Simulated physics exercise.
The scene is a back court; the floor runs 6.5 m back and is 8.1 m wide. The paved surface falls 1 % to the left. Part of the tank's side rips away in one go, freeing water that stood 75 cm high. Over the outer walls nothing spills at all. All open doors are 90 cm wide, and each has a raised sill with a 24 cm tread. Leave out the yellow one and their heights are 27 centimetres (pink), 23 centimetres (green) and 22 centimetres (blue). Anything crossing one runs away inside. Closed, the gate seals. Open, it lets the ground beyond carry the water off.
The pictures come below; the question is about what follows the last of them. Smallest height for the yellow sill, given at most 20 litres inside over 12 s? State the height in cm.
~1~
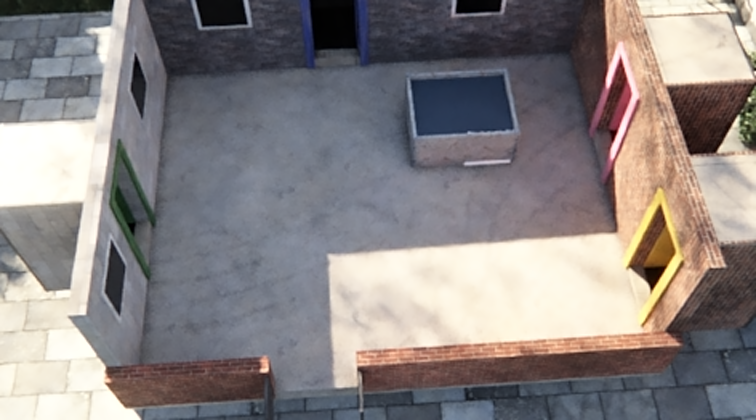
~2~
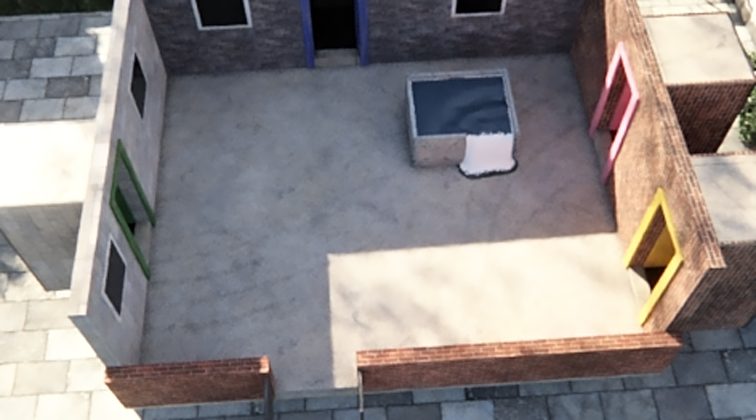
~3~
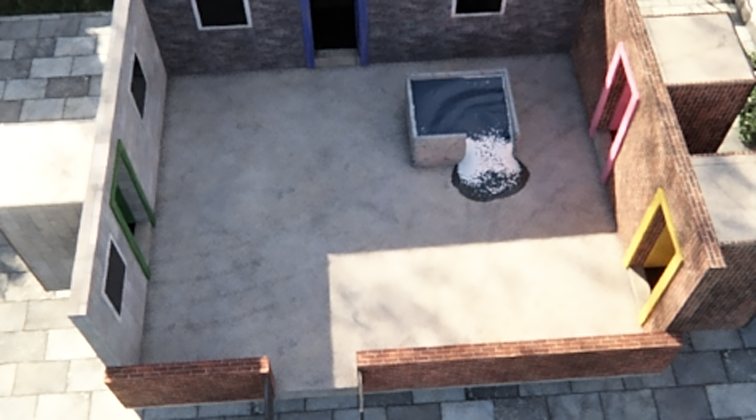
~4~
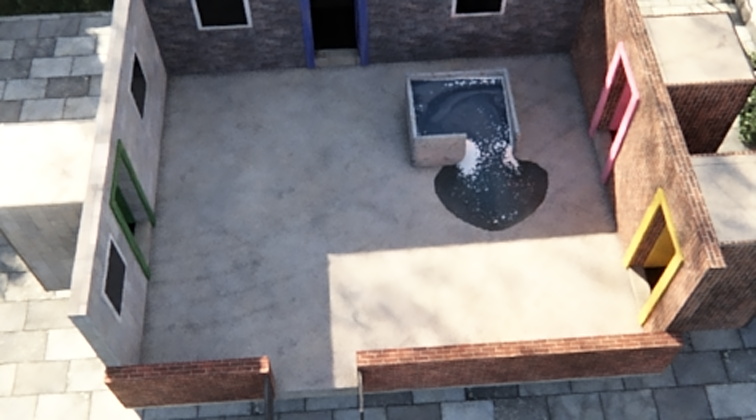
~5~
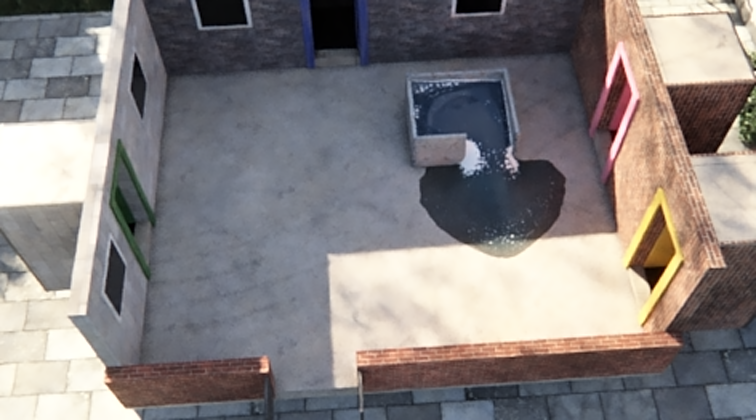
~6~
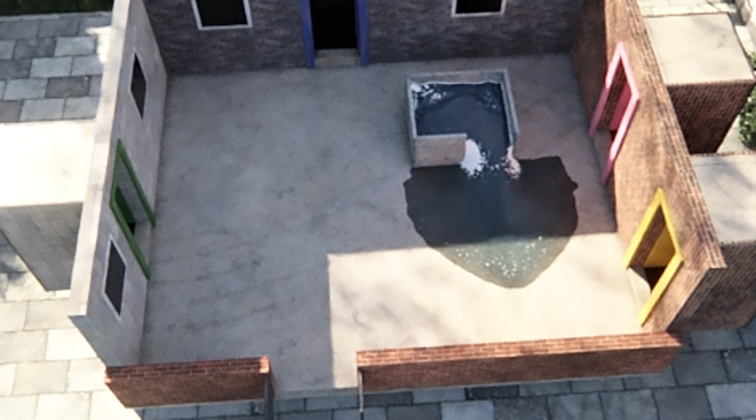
About 11 cm.
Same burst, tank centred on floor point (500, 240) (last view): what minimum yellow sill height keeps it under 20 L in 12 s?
You'd need some 15 cm.
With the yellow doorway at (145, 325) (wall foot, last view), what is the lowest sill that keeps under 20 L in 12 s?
You'd want it roughly 8.5 cm high.
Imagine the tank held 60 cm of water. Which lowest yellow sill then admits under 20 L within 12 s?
8.0 cm.
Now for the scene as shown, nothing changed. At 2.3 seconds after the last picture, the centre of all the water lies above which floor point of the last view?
Centre of mass: About (488, 234) px.
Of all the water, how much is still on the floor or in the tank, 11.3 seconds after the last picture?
I'd estimate some 92 in a hundred.
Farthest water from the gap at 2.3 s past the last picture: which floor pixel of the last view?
Lab note: Front tip approx. at (253, 379).
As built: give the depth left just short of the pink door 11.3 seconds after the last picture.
A ruler would read roughly 1.5 cm.
Then, 0.7 s after the last picture water covers 25 % of the floor, deepest (34 cm) near (493, 166); 5 cm at the yellow door, 0 litres in over its 9 cm sill.
Then, 2.3 s after the last picture water covers 30 % of the floor, deepest (23 cm) near (626, 301); 13 cm at the yellow door, 9 litres in over its 9 cm sill.
Then, 11.3 s after the last picture water covers 80 % of the floor, deepest (10 cm) near (165, 104); 2 cm at the yellow door, 35 litres in over its 9 cm sill.
At the yellow door as built, the water peaked near 16 cm, 2.9 s after the last picture.
Run again over the same 12 s with other heights there, 35 litres in over 9 cm, 16 litres over 12 cm. The limit of 20 litres is kept from about 11 cm up.
